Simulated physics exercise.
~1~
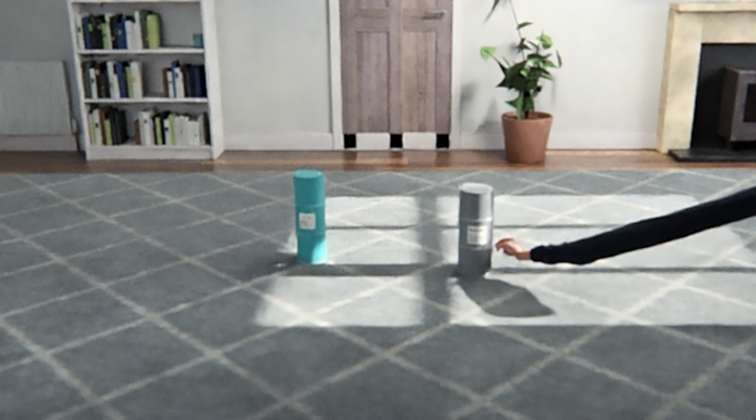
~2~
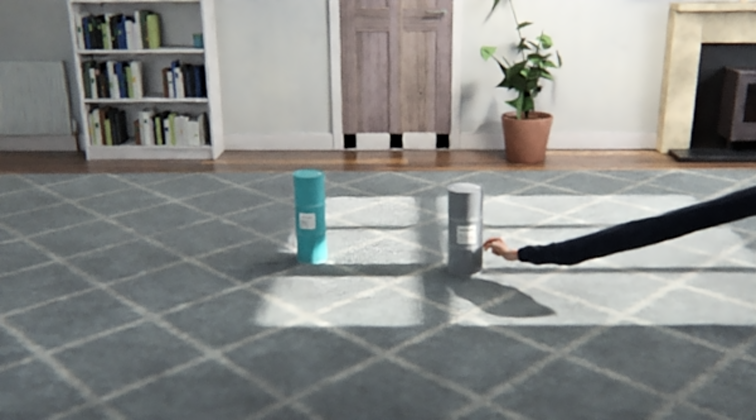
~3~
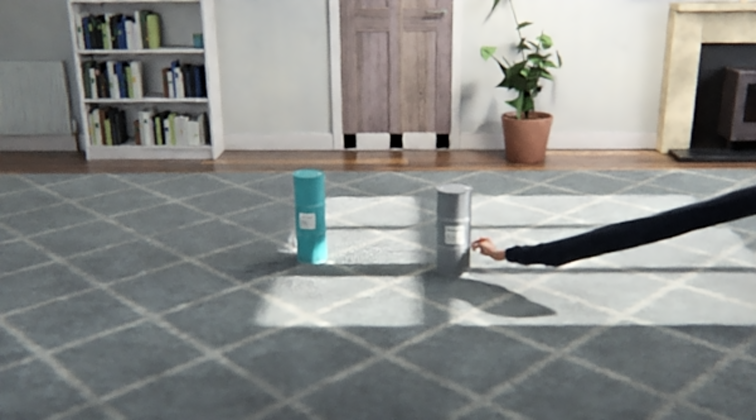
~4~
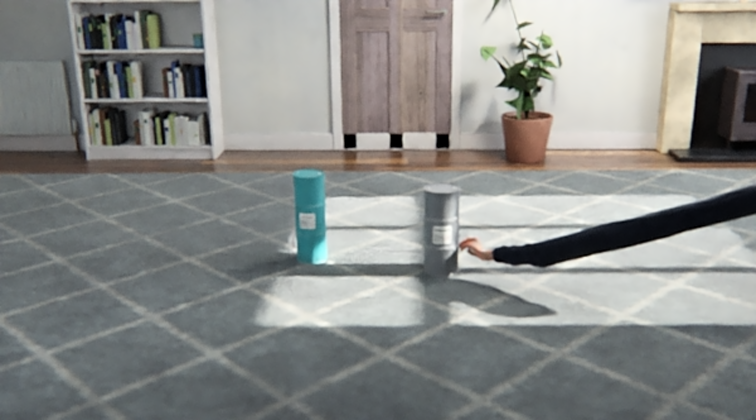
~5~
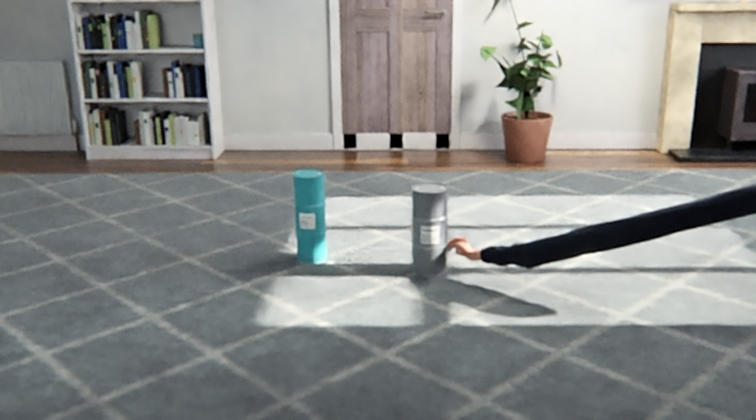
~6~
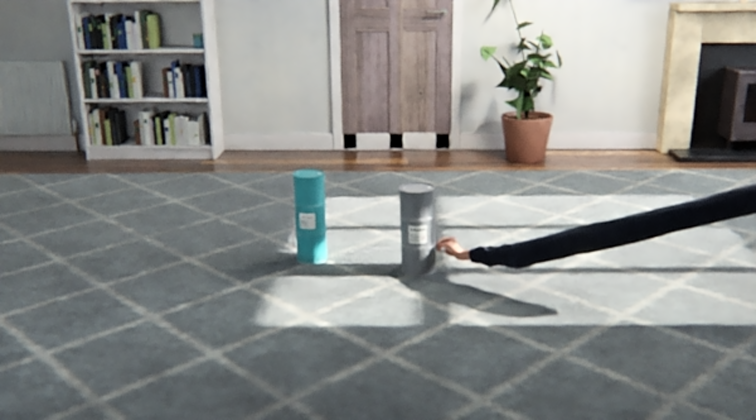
On a grey patterned rug in a sunlit room, a hand in a dark sleeve reached in from the right and slowly pushed a grey canister left toward a turquoise one, which stayed put, and both were still upright and apart at the end.
